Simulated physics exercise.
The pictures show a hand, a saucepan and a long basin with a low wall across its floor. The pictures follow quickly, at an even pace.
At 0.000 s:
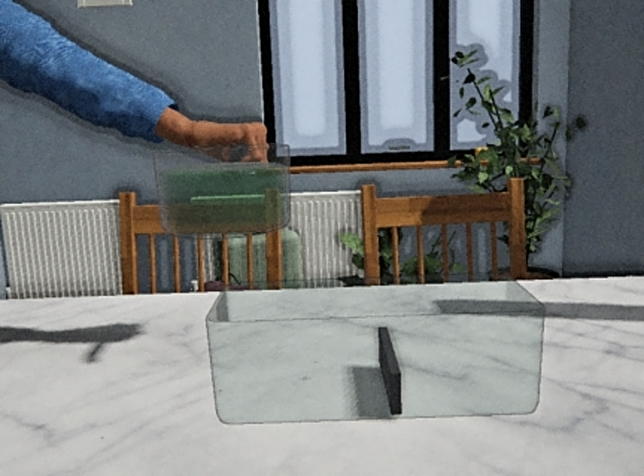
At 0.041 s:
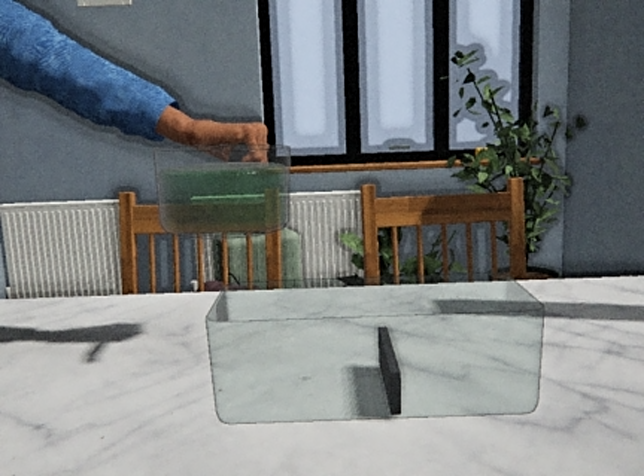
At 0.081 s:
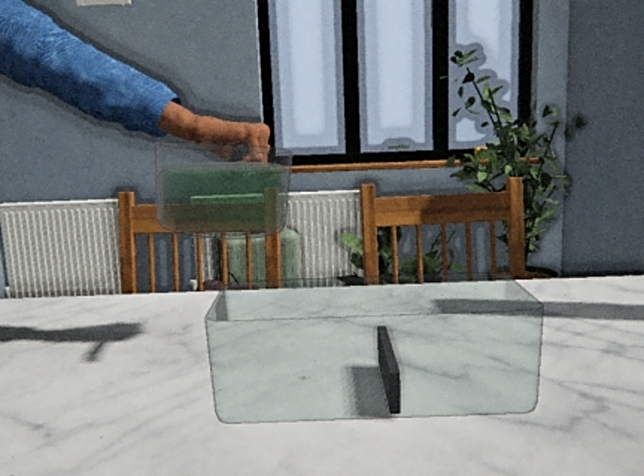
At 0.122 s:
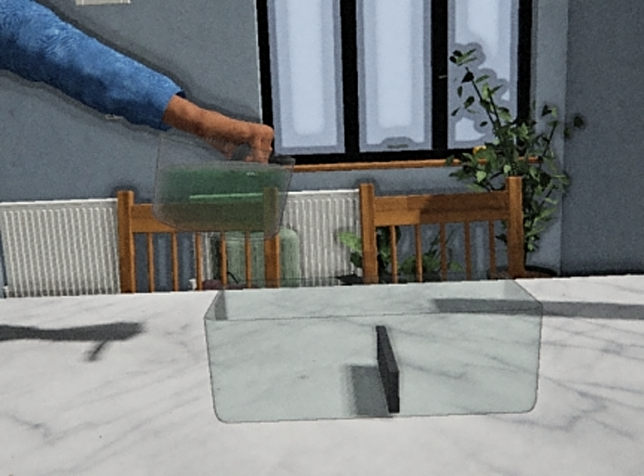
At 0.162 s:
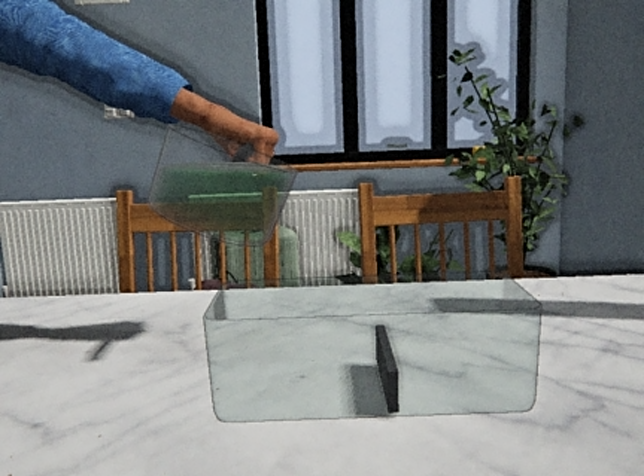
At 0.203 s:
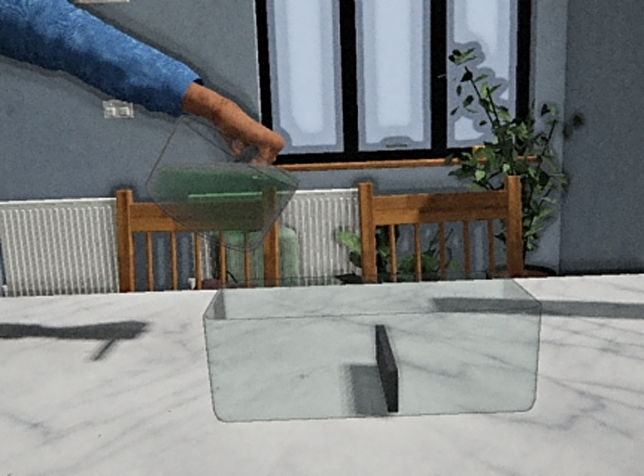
In a room with wooden chairs and a window, a hand held a clear container of green liquid above a long see-through basin on a marble table, then gradually tilted it to the right.
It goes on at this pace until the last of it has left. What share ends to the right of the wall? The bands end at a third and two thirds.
In the end not even a third is right of the wall.
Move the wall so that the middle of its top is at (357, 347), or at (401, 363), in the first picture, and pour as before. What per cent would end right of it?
About 25 and 20 per cent.
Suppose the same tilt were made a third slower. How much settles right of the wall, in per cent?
Roughly 5 in a hundred.
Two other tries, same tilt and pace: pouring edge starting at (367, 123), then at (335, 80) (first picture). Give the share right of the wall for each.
The first gives 85 %, the second 70 %.
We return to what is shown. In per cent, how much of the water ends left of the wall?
It comes to 90 per cent or so.
By 0.44 s the tilt is 95° and 40 per cent is still to pour, 21 is left of the wall and 0 right of it.
By 0.62 s the tilt is 99° and 12 per cent is still to pour, 73 is left of the wall and 1 right of it.
By 0.81 s the tilt is 99° and 4 per cent is still to pour, 81 is left of the wall and 5 right of it.
By 1.01 s the tilt is 99° and 1 per cent is still to pour, 87 is left of the wall and 7 right of it.
At rest 88 per cent lies left of the wall, 7 right of it and 5 outside.
